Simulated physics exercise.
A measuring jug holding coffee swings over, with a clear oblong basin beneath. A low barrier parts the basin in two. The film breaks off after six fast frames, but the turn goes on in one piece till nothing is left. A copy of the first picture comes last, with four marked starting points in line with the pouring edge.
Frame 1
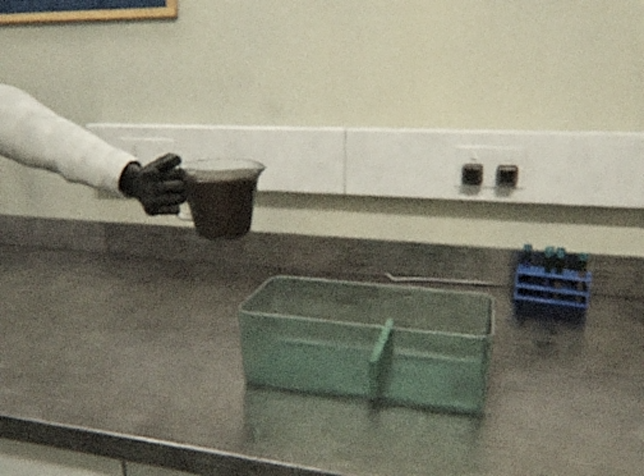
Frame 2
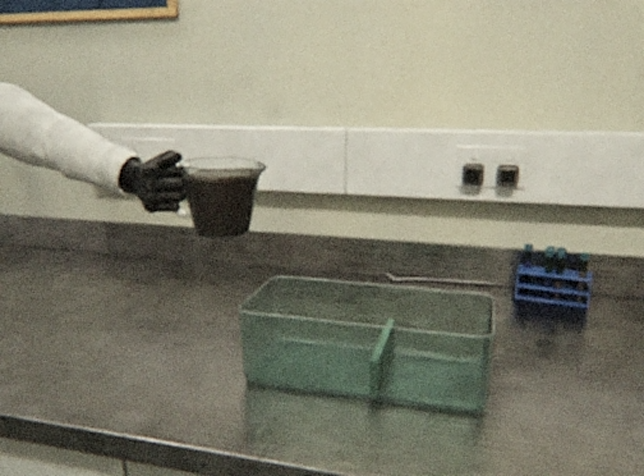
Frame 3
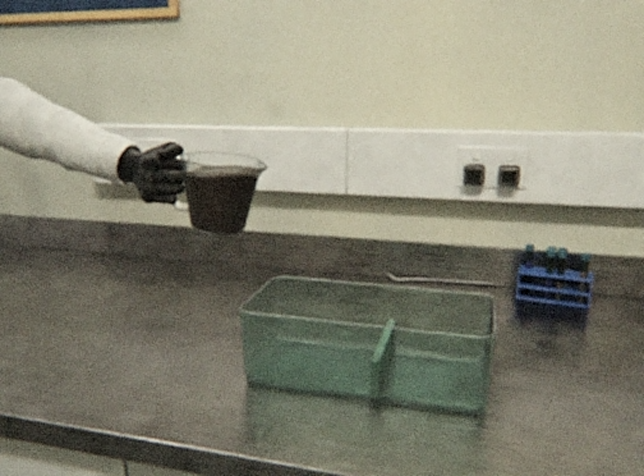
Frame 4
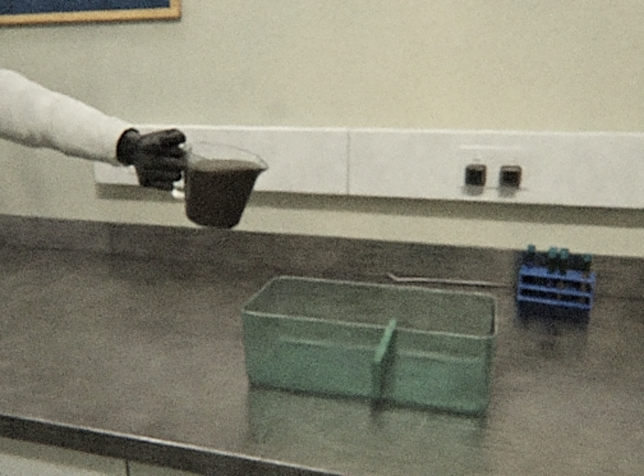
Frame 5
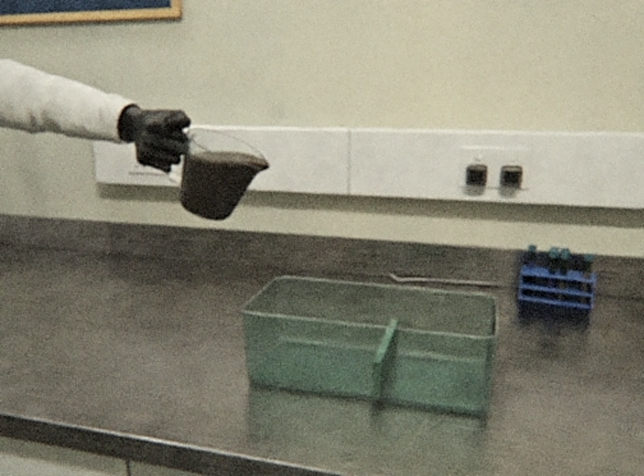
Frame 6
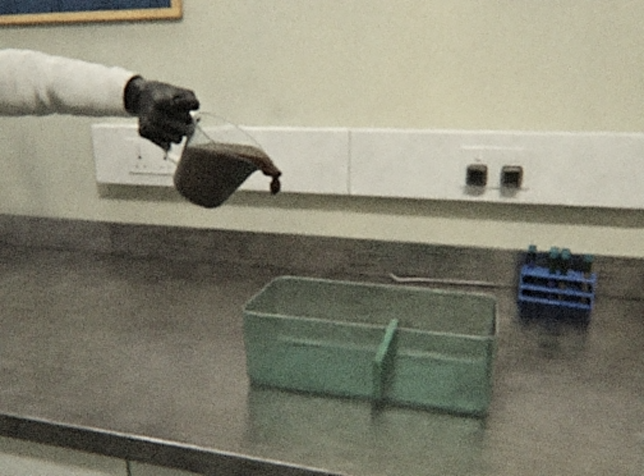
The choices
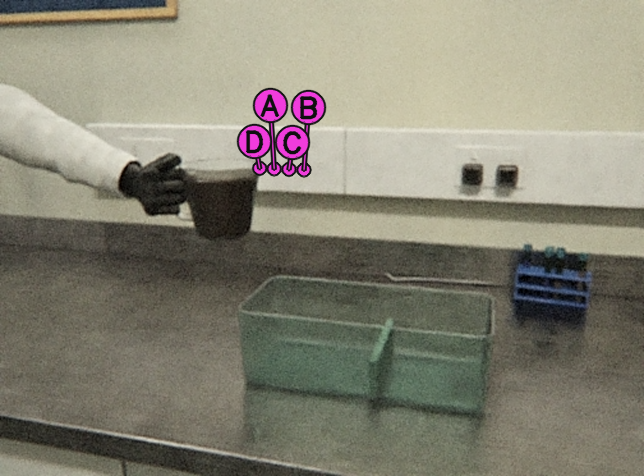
A gloved hand held a measuring jug of coffee above a clear, divided basin on a counter, then tilted it steadily to the right until dark liquid slipped over the lip.
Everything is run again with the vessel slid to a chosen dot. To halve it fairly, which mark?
Best: B.
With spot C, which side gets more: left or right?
More ends on the left.
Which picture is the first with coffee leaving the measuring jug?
Picture 5.
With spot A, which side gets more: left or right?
The left side.
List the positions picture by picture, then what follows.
Upright, lip at (264, 168); basin from (245, 378) to (486, 411); top of the wall at (383, 338); nothing has left yet, in the first picture.
Upright, lip at (265, 168); nothing has left yet, in the second picture.
Tipped about 6°, lip at (265, 168); nothing has left yet, in the third picture.
Tipped about 14°, lip at (267, 168); nothing has left yet, in the fourth picture.
Tipped about 24°, lip at (267, 168); coffee is over the lip, down to (267, 168), in the fifth picture.
Tipped about 36°, lip at (267, 168); coffee is over the lip, down to (275, 192), in the sixth picture.
In magenta, A at (274, 168); B at (303, 169); C at (288, 169); D at (259, 168).
With A, about 90 % ends left of the wall and 4 % right of it; 6 % is lost outside.
With B, about 41 % ends left of the wall and 56 % right of it; 3 % is lost outside.
With C, about 88 % ends left of the wall and 8 % right of it; 4 % is lost outside.
With D, about 88 % ends left of the wall and 5 % right of it; 7 % is lost outside.
